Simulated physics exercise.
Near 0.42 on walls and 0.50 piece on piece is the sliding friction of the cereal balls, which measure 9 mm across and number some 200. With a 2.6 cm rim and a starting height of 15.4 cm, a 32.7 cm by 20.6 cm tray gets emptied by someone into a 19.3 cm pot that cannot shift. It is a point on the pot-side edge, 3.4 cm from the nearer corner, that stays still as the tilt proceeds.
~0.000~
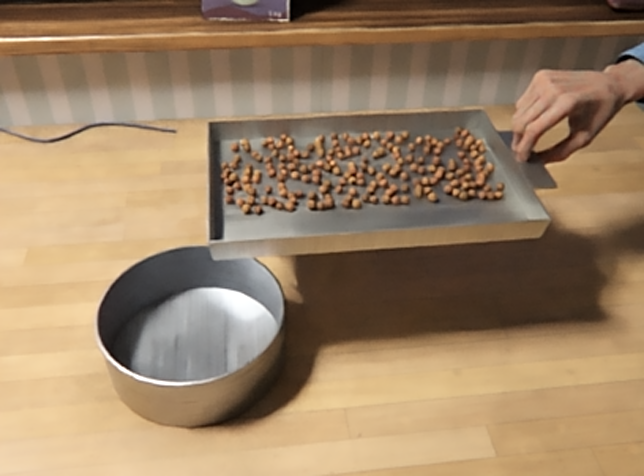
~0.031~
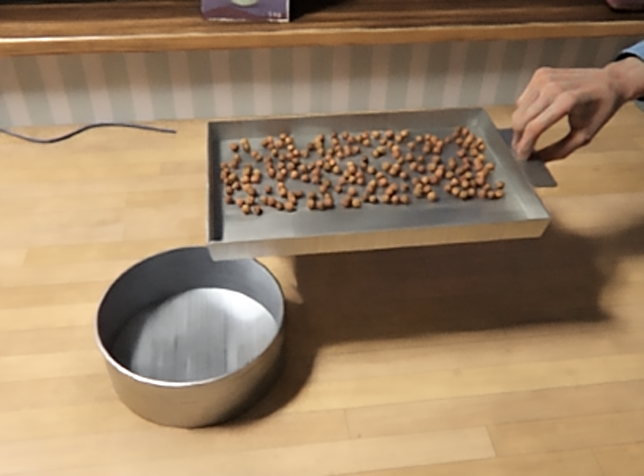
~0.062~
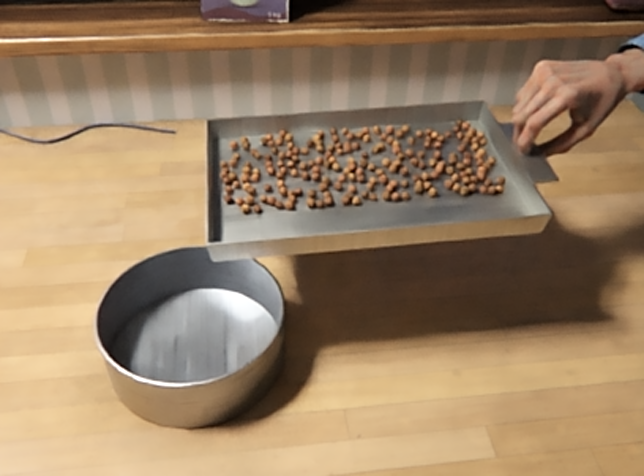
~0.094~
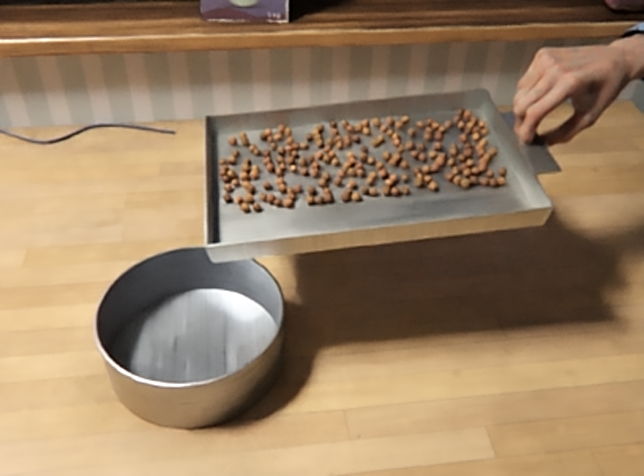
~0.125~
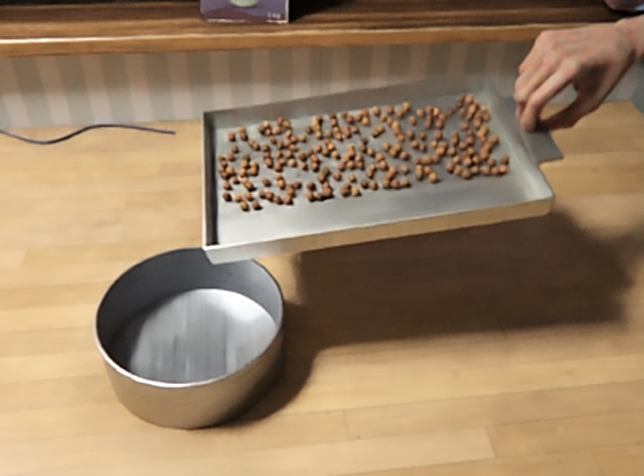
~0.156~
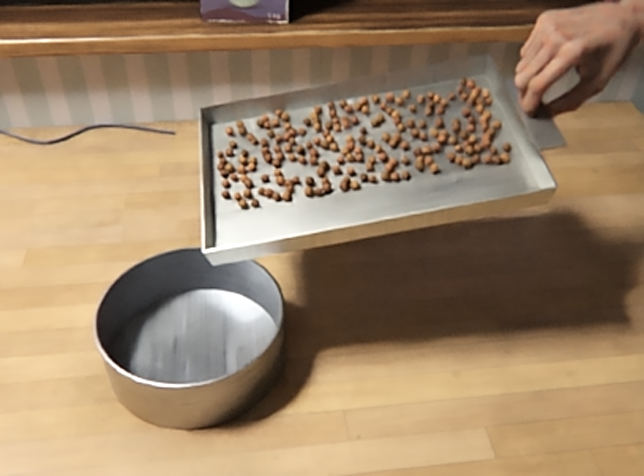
The footage shows a hand at the right holding a shallow metal tray of small round brown pieces above a wooden surface, beside a round metal pot; the hand gradually raises the tray's right side, slanting it toward the left.
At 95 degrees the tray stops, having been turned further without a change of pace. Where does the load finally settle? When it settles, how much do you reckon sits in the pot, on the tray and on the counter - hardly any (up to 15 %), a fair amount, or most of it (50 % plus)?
I reckon pot: Most of it; left on the tray: Hardly any; counter: Hardly any.
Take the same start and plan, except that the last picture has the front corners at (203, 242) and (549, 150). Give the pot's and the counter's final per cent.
You'd end with pot at 30 and counter at 70.
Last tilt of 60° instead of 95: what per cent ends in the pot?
Result: Close to 35 %.
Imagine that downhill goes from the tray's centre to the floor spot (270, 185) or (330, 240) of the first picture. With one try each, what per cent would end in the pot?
First try: Around 25 percent; second try: Around 70 percent.
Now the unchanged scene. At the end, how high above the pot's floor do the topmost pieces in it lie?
I'd put it at close to 2.0 centimetres.
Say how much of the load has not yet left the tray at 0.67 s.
Some 90 per cent of the load.
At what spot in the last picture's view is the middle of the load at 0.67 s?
My estimate is roughly (218, 246).
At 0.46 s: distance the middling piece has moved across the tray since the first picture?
About 6 cm.
After 0.46 s, tilt 53 degrees; the tray holds 100 %, the pot 0 %.
After 0.67 s, tilt 81 degrees; the tray holds 90 %, the pot 0 %.
After 0.99 s, tilt 95 degrees; the tray holds 15 %, the pot 75 %.
At rest (1.8 s), pot 90 %, tray 5 %, counter 5 %.
